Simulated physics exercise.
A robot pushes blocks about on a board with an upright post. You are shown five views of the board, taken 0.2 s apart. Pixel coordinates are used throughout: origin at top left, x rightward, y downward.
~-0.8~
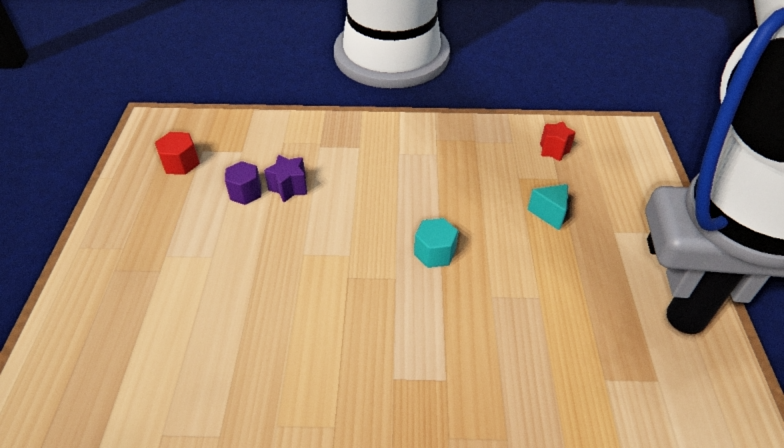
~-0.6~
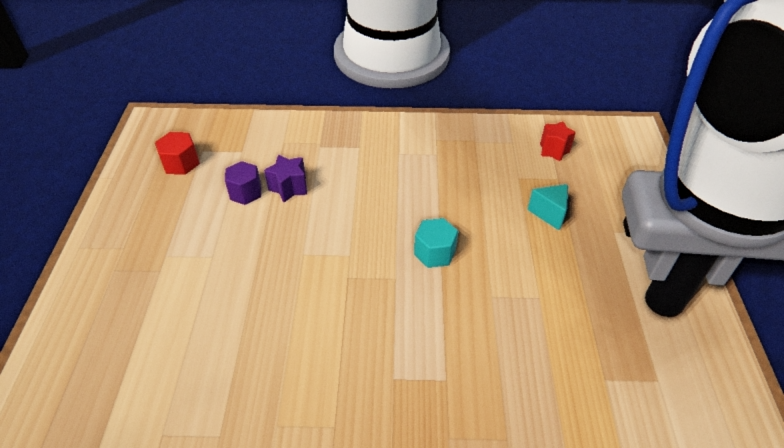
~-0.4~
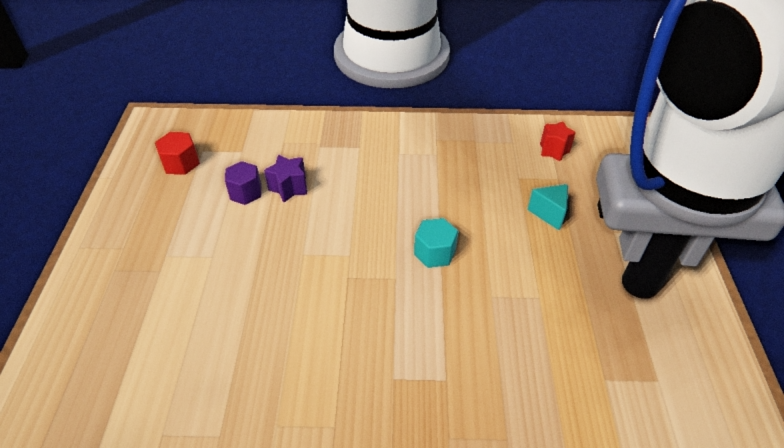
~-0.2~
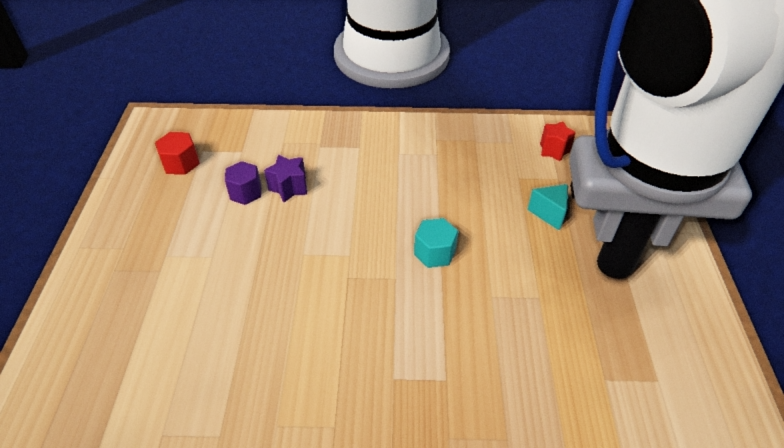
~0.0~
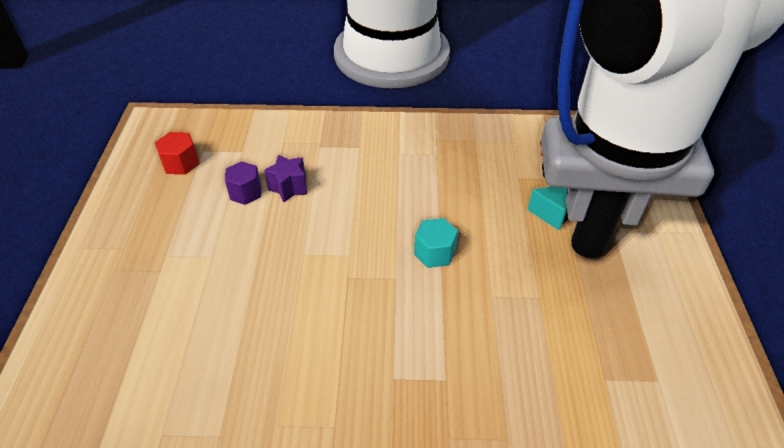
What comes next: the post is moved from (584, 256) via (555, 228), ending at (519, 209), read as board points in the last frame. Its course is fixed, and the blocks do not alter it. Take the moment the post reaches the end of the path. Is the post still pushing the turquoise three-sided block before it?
It seems not.
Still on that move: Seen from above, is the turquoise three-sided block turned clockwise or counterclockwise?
Rotation: Clockwise.
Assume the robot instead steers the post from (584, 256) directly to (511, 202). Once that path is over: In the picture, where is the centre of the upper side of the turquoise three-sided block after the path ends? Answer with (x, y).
In the picture, that point is around (535, 168).
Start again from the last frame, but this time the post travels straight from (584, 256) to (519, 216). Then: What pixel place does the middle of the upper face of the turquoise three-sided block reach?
It comes to (541, 176).
The first path, step by step. Halfway along, post at (557, 218); turquoise three-sided block at (545, 180), turned 10° clockwise.
At the end, post at (522, 200); turquoise three-sided block at (533, 169), turned 80° clockwise.
